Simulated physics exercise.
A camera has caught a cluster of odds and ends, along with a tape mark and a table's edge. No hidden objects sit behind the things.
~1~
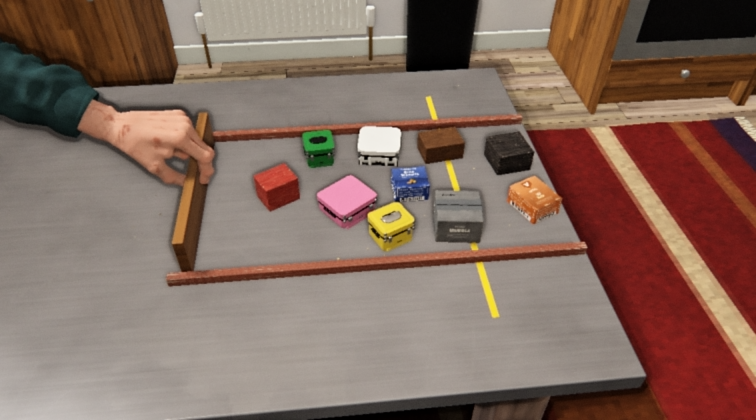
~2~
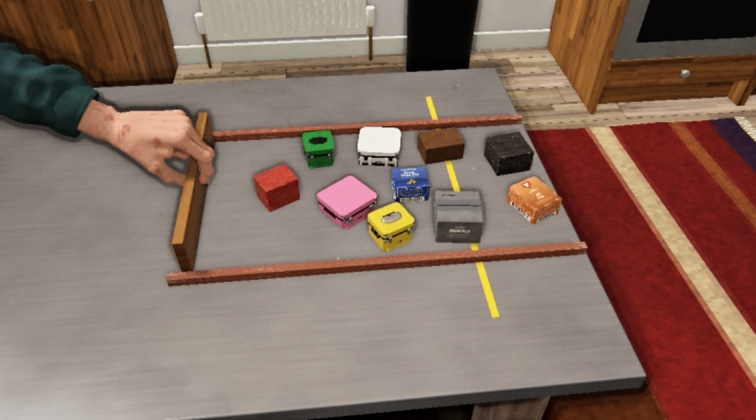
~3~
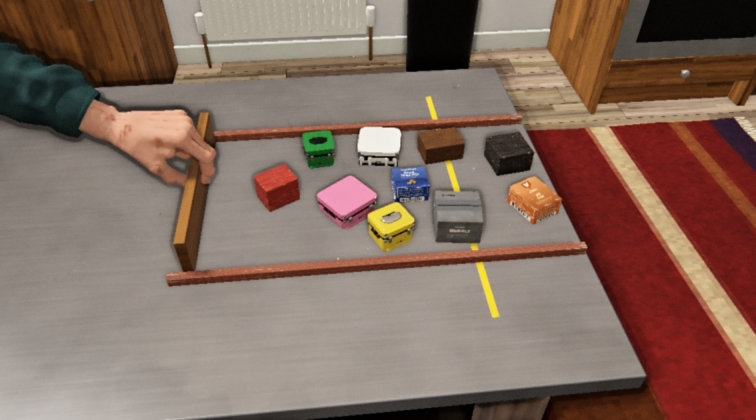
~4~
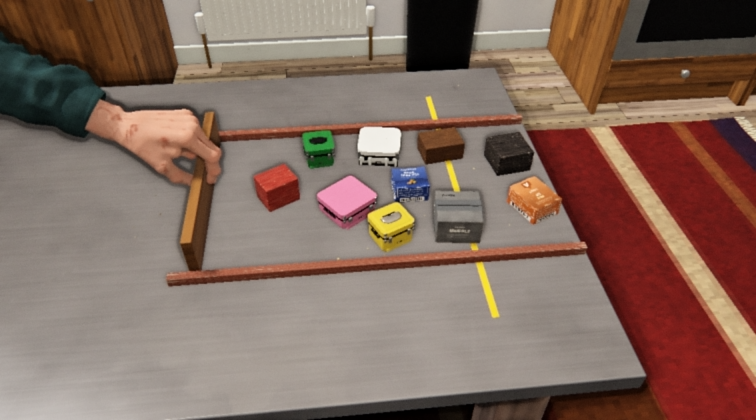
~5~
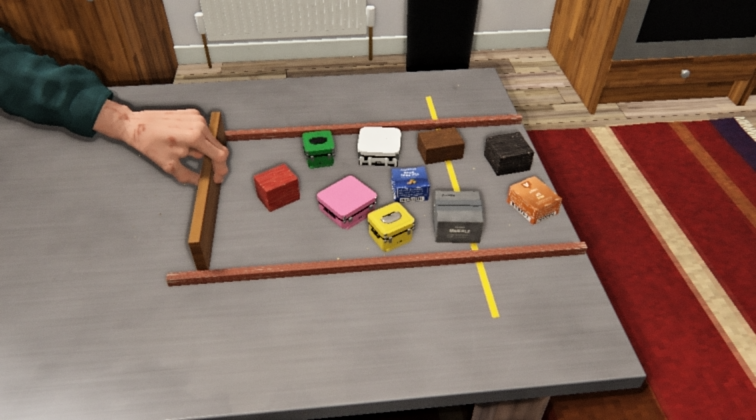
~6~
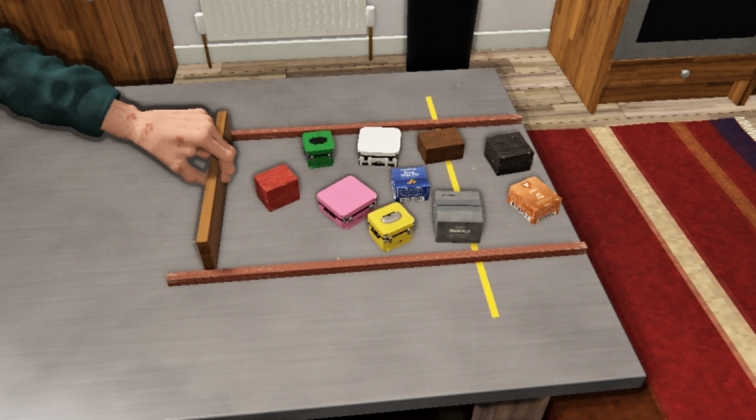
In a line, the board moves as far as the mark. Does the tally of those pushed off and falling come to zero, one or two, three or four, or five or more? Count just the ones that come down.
It comes to one or two.
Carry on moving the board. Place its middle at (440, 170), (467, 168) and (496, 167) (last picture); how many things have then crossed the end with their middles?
Respectively 1, 3 and 4.
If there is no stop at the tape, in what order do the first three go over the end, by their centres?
Black block, orange box, brown block.
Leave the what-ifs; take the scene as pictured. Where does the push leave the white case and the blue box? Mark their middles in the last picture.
You'll see the white case at (489, 139), with the blue box at (510, 177).
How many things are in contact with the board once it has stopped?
The number is 4.
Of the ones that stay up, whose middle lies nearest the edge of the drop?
Nearest once everything settles: Orange box.
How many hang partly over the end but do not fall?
As for overhanging, the count is 2.
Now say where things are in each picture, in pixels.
The first frame shows orange box (534, 200); black block (508, 153); brown block (441, 145); board (196, 186); tape (455, 185).
The second frame shows black block (508, 154); red block (277, 188).
The third frame shows brown block (441, 145); grey box (458, 217).
The fourth frame shows orange box (534, 200); white case (379, 147).
The fifth frame shows black block (508, 154); pink case (347, 203).
The sixth frame shows orange box (534, 200); black block (508, 154); brown block (441, 145); board (217, 184); tape (455, 185).
Soon after, none off yet; orange box at rest near (534, 200); black block at rest near (508, 154); brown block at rest near (441, 145).
In the end, the number that fall off is one or two; gone, black block.
